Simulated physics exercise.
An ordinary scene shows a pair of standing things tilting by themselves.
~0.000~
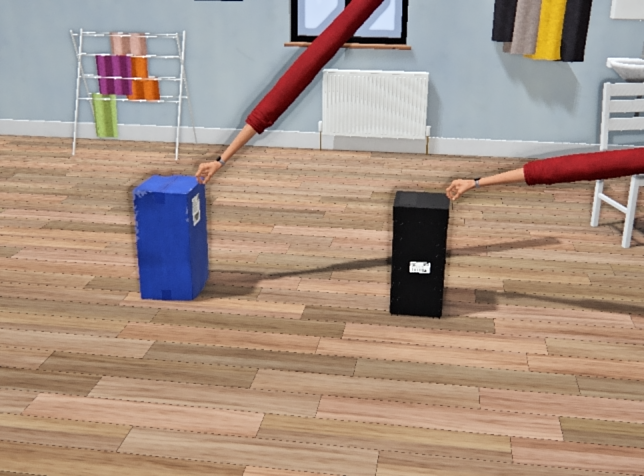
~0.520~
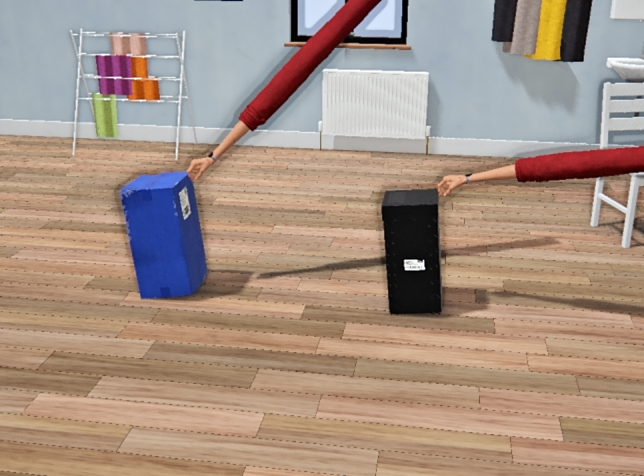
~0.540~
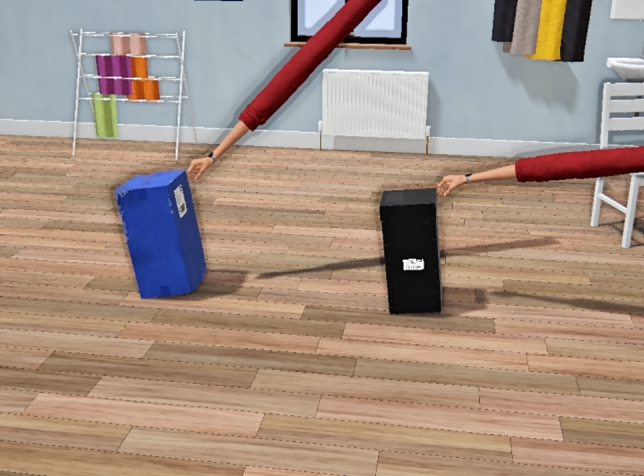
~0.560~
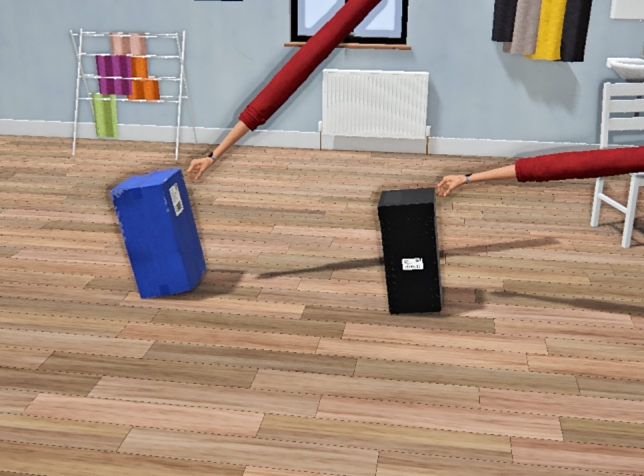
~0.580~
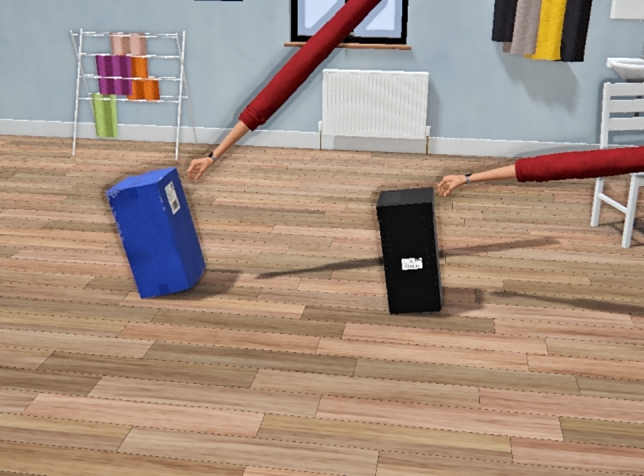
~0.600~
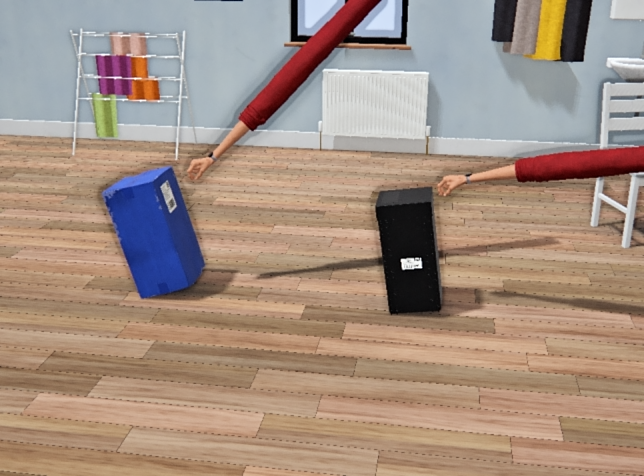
In a bright room with a wooden plank floor and pale blue walls, seen from slightly above by a still camera, a drying rack, radiator and white chair line the back. A blue parcel stands upright at left and a black box near the centre, each touched by a red-sleeved arm. The hands shift left and both boxes tilt left, the blue one leaning further as the arms then stay still.
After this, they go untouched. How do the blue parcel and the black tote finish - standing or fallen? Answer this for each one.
They finish like this: The blue parcel fallen, the black tote standing.
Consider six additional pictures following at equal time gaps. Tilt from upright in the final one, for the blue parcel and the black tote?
Estimated tilts, in order: About 25° then about 8°.
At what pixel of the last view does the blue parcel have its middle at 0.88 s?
Centre estimate: (130, 232).
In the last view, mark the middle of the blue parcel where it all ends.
Its middle finishes close to (96, 259) in the last view.
After 0.88 s, blue parcel 43° off upright near (130, 232); black tote 2° off upright near (422, 254).
In the end (1.8 s), the blue parcel goes down on its side, near (96, 260); the black tote returns to its base, near (419, 255).
